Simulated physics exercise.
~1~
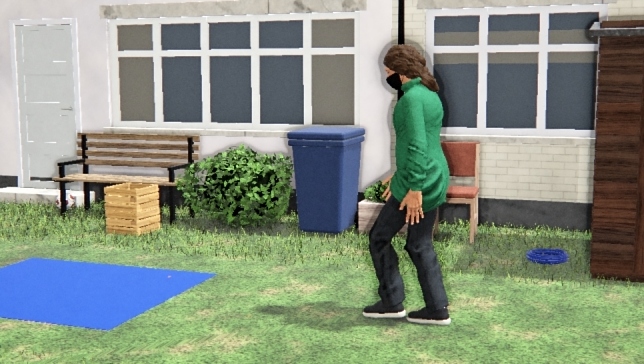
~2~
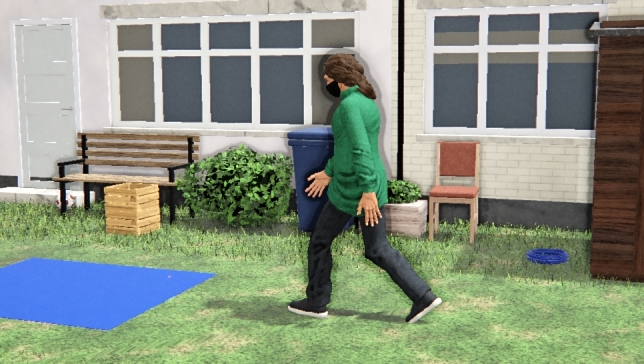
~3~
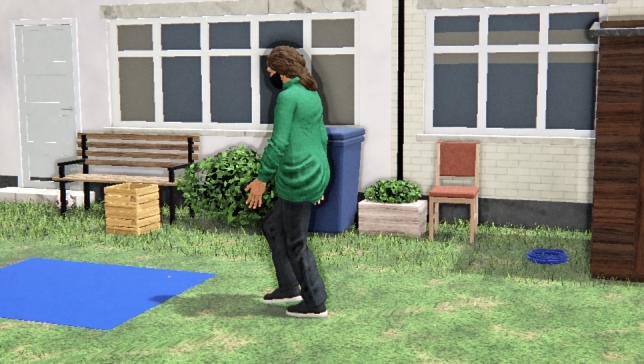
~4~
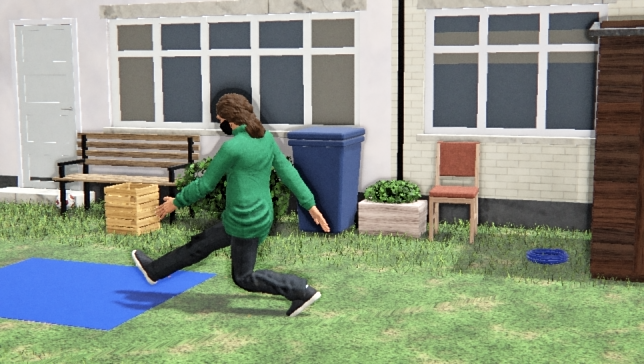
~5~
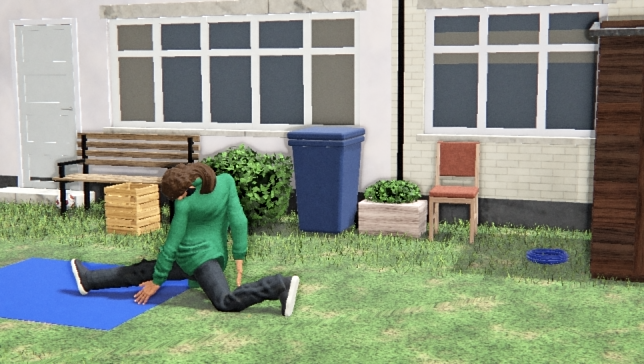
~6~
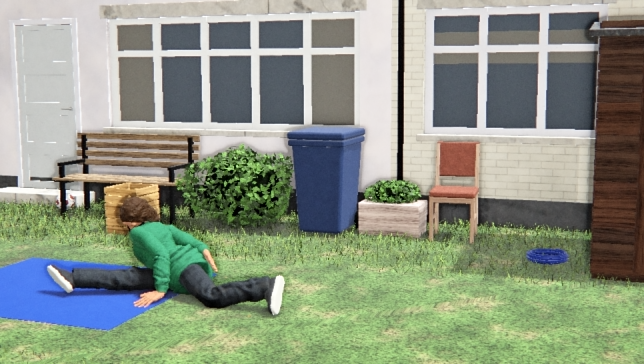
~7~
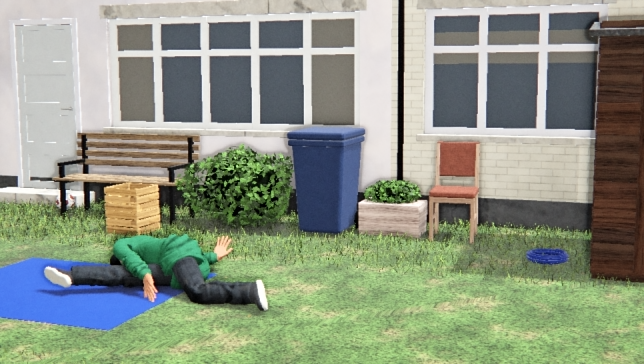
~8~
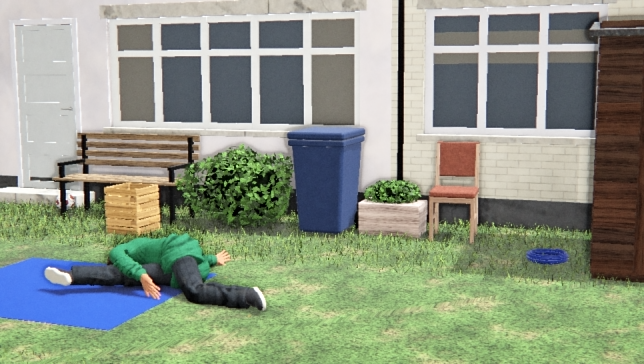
A person in a green top, dark trousers and a black face covering walks left across a lawn, seen from the side by a still camera. Behind are a pale house wall with windows, a wooden bench and crate, a bush, a blue bin, a planter and a red chair, with a blue mat at left. Nearing the mat, the person slides into a wide split, one leg stretching onto it. The torso folds forward and sinks to the ground. The person ends lying still, head and chest over the mat's near edge, legs spread apart.
